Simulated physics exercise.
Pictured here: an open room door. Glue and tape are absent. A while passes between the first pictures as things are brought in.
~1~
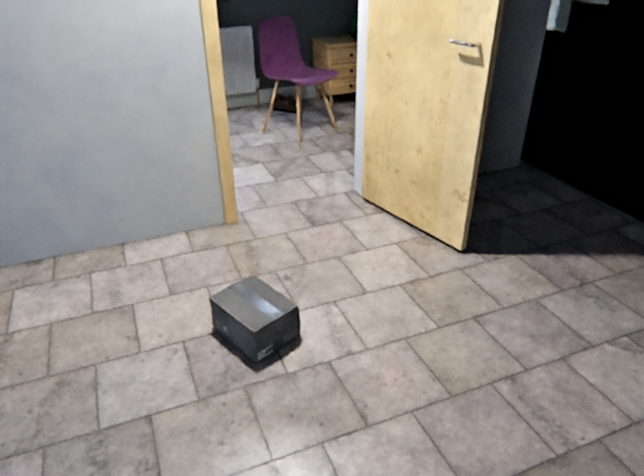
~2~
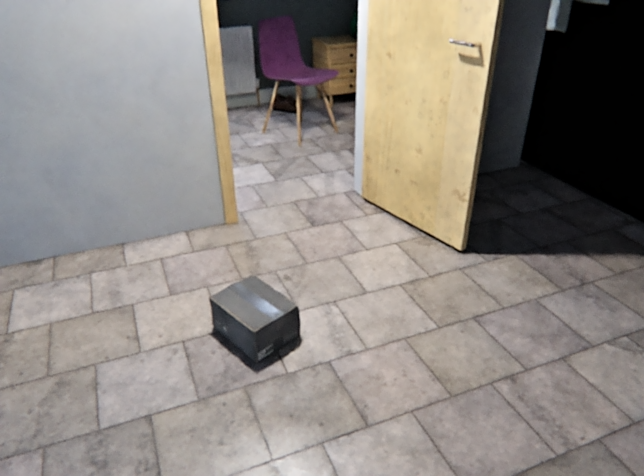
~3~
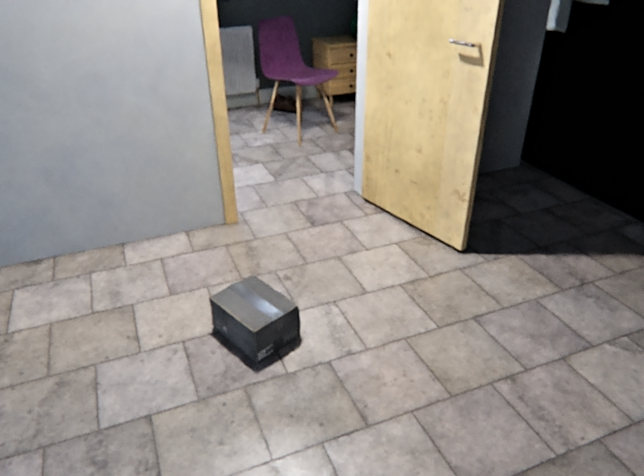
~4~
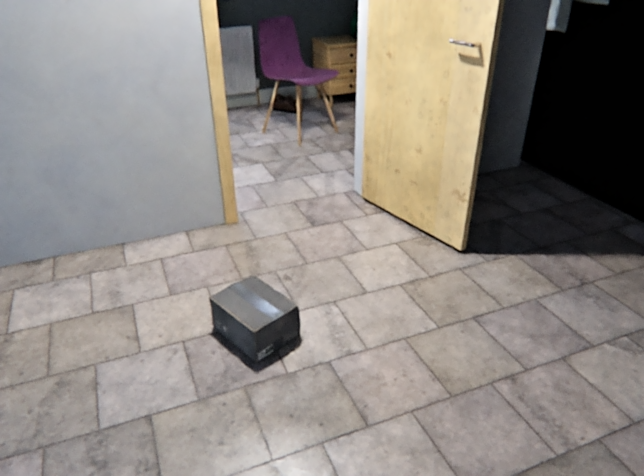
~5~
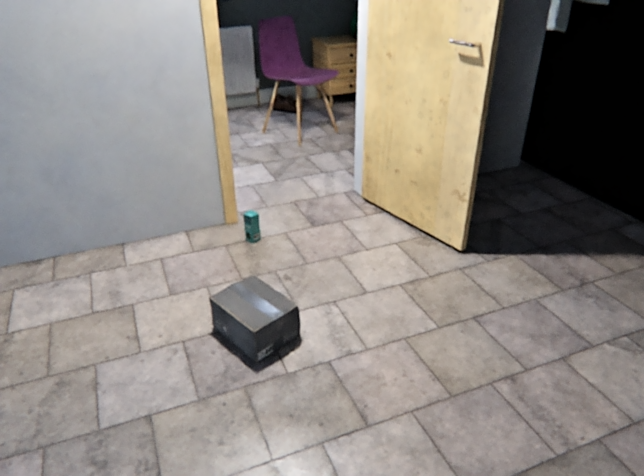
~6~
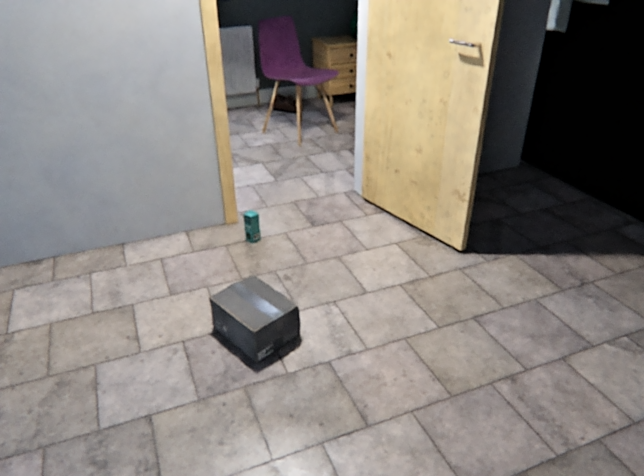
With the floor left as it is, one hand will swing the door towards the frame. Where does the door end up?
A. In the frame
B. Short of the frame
In the frame (A).
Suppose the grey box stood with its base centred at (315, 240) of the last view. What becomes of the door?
Well, after that the door gets caught.
Then, 0.90 s later than the last frame, door 81° open.
Then, 1.60 s later than the last frame, door 47° open.
Then, 2.20 s later than the last frame, door 15° open; turquoise carton moved about its own width near (245, 223).
Then, 2.40 s later than the last frame, door 4° open; turquoise carton tilted by 6° near (237, 218).
When it is over, door 0° open; moved from the start, turquoise carton; grey box as before. End places, in pixels of the last picture, turquoise carton near (238, 219).
